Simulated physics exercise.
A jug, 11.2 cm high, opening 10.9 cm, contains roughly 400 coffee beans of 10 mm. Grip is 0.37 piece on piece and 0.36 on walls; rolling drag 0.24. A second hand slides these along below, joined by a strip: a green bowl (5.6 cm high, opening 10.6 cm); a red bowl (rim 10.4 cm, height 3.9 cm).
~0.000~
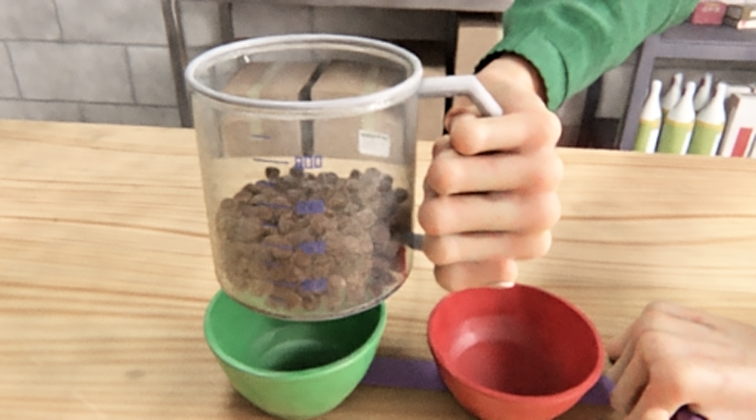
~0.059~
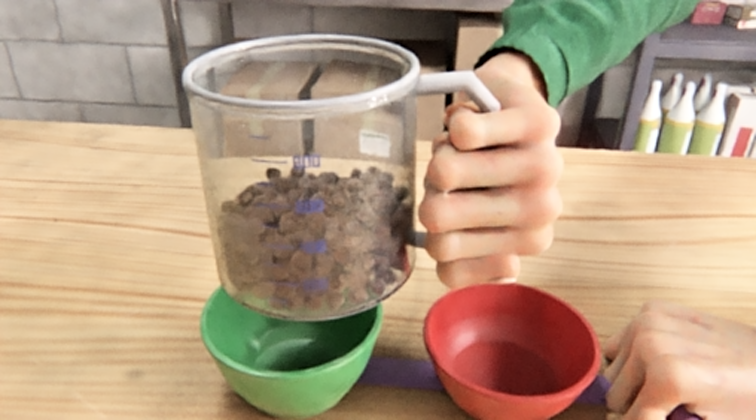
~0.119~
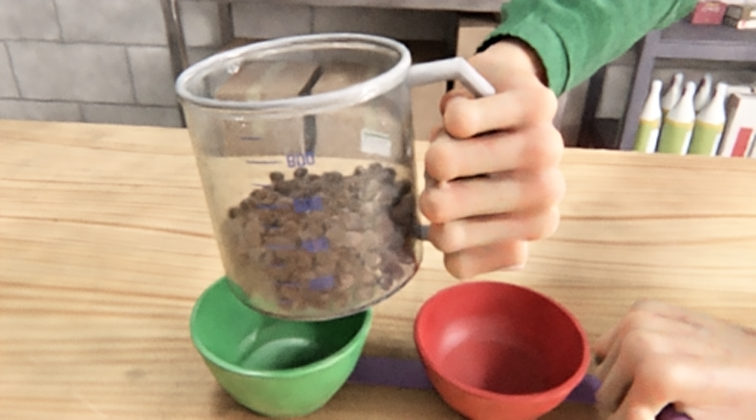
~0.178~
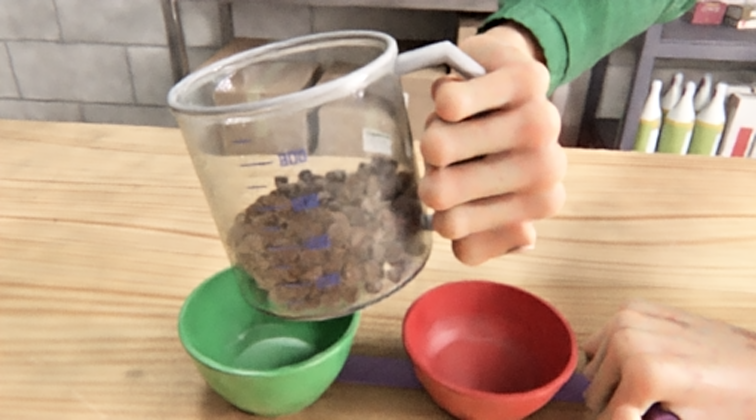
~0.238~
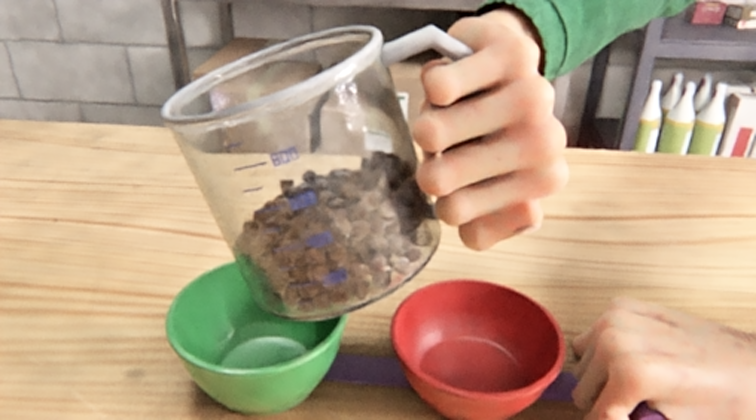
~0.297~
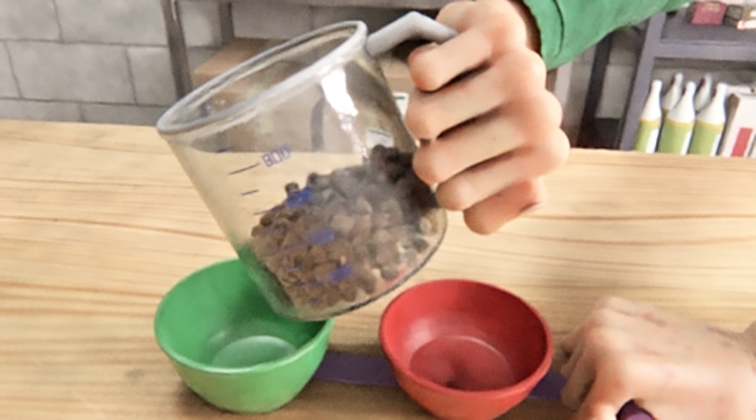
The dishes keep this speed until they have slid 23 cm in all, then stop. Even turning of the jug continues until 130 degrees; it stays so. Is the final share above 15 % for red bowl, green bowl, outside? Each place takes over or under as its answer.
Red bowl - over; green bowl - under; outside - under.
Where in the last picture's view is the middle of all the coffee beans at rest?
Around (163, 322).
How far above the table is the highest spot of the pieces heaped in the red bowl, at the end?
It ends up near 6.5 cm high.
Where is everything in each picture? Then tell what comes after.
The first frame shows jug at (310, 145); tilt 0 degrees; dishes slid 0.0 cm; lip at (198, 62); top of the load at (330, 171); green bowl at (296, 309); red bowl at (514, 333).
The second frame shows jug at (309, 144); tilt 1 degrees; dishes slid 0.2 cm; lip at (195, 65); top of the load at (331, 171).
The third frame shows jug at (306, 141); tilt 6 degrees; dishes slid 0.9 cm; low side left; lip at (189, 74); top of the load at (373, 169).
The fourth frame shows jug at (302, 137); tilt 12 degrees; dishes slid 1.6 cm; low side left; lip at (181, 86); top of the load at (370, 166).
The fifth frame shows jug at (296, 133); tilt 18 degrees; dishes slid 2.3 cm; low side left; lip at (176, 99); top of the load at (372, 161).
The sixth frame shows jug at (290, 129); tilt 24 degrees; dishes slid 3.0 cm; low side left; lip at (172, 113); top of the load at (367, 156); green bowl at (248, 305); red bowl at (465, 330). It turns about 105 degrees a second.
Then, at 0.90 s, tilt 87 degrees; jug 100 %; middle of all pieces on or above the table near (364, 198).
After 1.41 s, tilt 130 degrees; jug 30 %, red bowl 65 %; middle of all pieces on or above the table near (265, 303).
Then, at 1.87 s, tilt 130 degrees; red bowl 95 %, outside 5 %; middle of all pieces on or above the table near (170, 324).
Then, at 2.32 s, tilt 130 degrees; red bowl 95 %, outside 5 %; middle of all pieces on or above the table near (162, 323).
By 2.5 s all is still; green bowl 0 %, jug 0 %, red bowl 95 %, outside 5 %.
